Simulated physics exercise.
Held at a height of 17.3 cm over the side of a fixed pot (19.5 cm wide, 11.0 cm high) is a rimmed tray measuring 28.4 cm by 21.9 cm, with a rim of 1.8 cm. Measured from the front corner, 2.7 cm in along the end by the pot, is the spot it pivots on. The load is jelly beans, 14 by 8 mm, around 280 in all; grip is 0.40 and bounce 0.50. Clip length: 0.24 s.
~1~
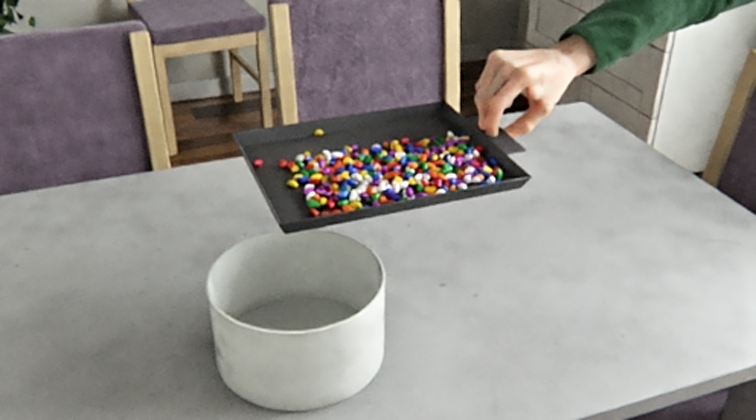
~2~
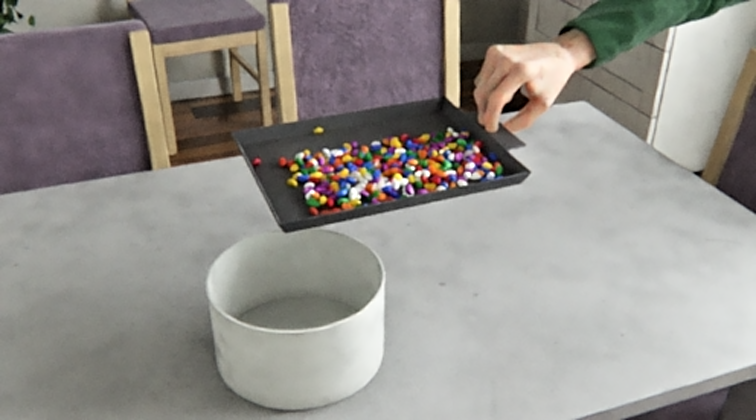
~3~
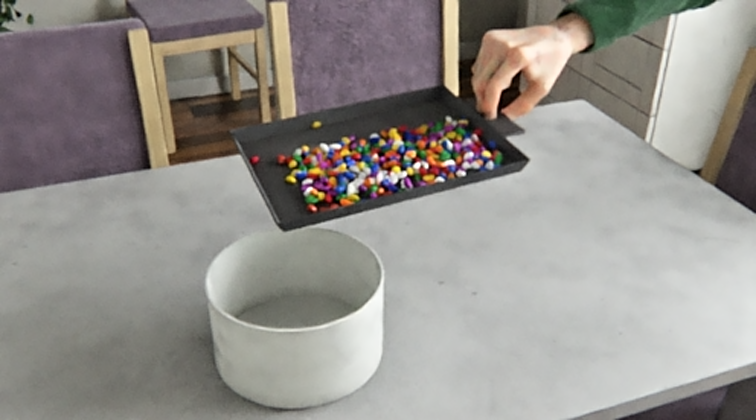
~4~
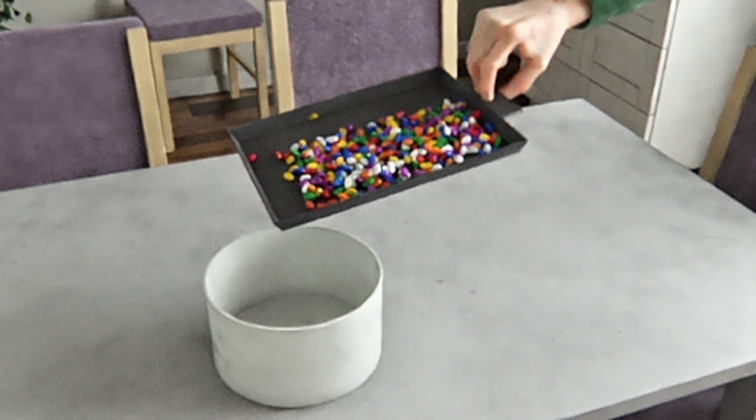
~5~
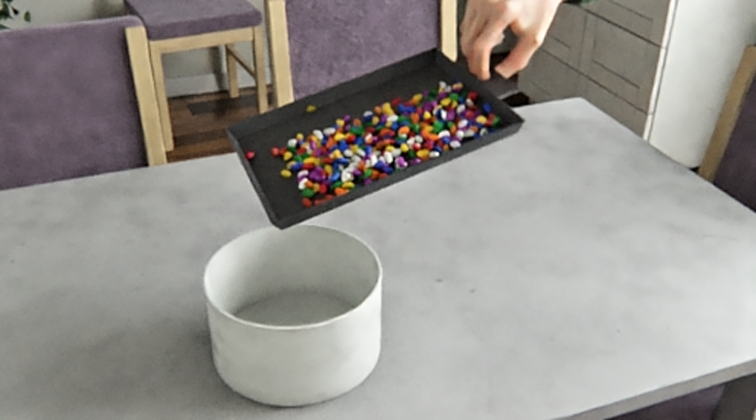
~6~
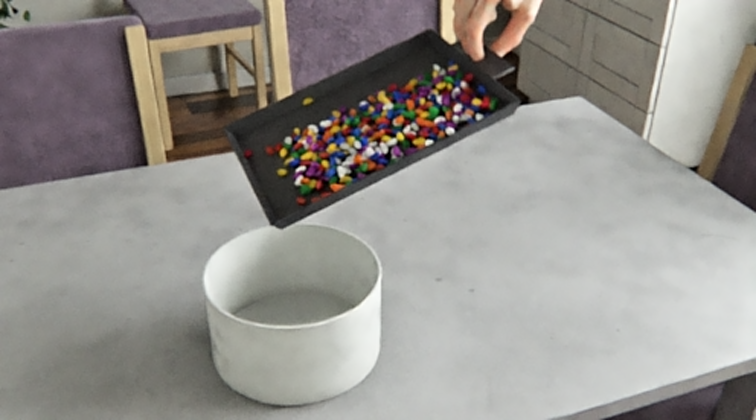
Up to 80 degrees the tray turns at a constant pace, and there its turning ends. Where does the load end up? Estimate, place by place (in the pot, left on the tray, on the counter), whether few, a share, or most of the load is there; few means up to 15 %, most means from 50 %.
My estimate: Pot: A share, tray: Few, counter: Most.
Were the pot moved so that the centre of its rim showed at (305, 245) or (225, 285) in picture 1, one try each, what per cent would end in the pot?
Try one: ~ 15 %; try two: ~ 75 %.
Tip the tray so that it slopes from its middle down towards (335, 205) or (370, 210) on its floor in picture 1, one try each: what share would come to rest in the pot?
That would be close to 95 per cent, then close to 70 per cent.
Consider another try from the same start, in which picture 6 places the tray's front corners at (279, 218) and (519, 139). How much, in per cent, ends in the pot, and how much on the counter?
Per cent by place - pot 95, counter 5.
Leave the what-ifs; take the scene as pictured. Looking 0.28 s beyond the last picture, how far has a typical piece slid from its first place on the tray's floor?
6 cm.
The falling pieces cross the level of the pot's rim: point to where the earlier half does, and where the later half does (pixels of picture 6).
Roughly (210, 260) to begin with, later roughly (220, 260).
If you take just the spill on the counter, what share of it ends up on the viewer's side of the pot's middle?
I'd put it at around 10 per cent.
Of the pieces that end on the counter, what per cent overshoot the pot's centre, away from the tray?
About 100 percent of the spill.
Then, 0.28 s after the last picture, tilt 49 degrees; the tray holds 100 %, the pot 0 %.
Then, 0.47 s after the last picture, tilt 69 degrees; the tray holds 60 %, the pot 5 %.
Then, 0.78 s after the last picture, tilt 80 degrees; the tray holds 0 %, the pot 40 %.
In the end, pot 40 %, tray 0 %, counter 60 %.
